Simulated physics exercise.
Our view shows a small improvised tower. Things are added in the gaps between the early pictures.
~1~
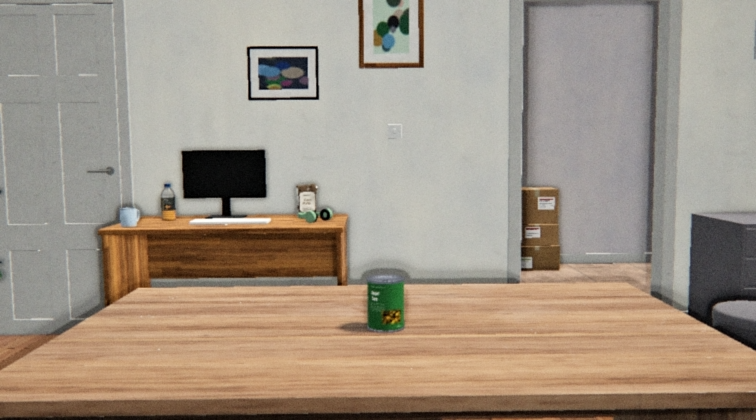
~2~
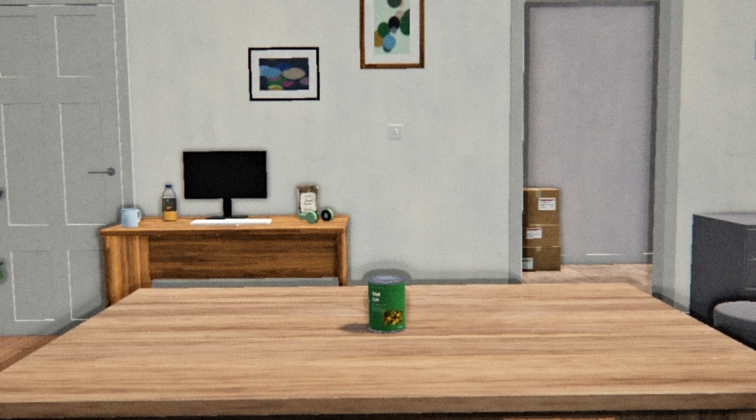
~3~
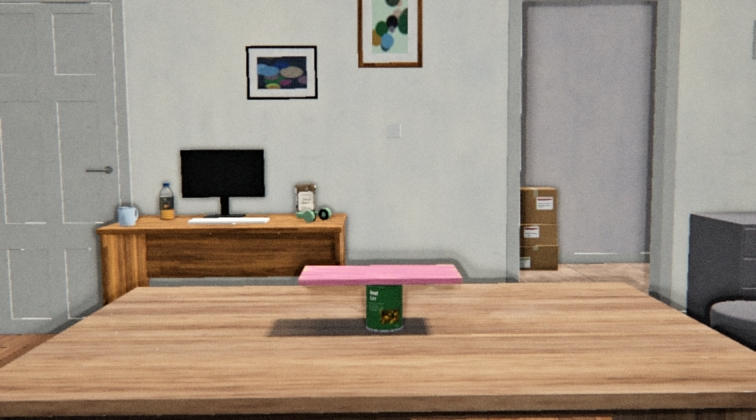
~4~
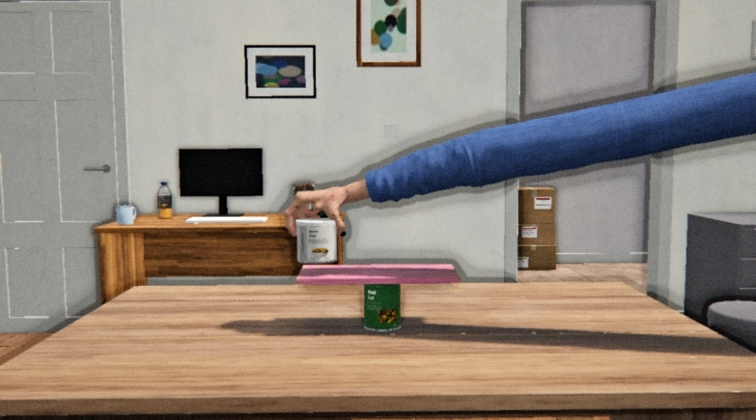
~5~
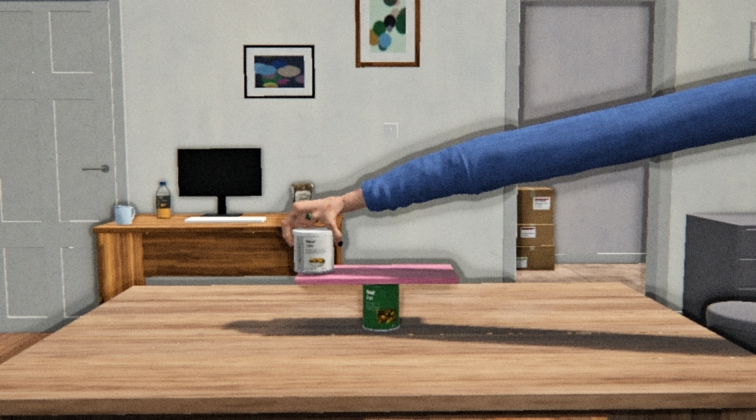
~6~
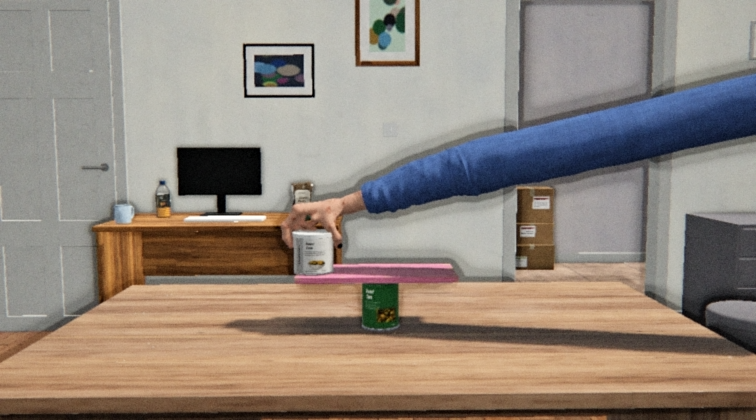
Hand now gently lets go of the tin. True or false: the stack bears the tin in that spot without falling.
False.
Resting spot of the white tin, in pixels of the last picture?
End spot: Near (228, 311).
Then, 0.30 s past the last view, white tin now fallen; pink board rocked 44° from its first pose.
Then, 0.50 s past the last view, pink board rocked 36° from its first pose.
Then, 0.70 s past the last view, pink board now fallen.
Finally, fallen, pink board and white tin; green tin still in place. Final places as the last picture's camera would see them, white tin near (228, 311). The stack comes apart.
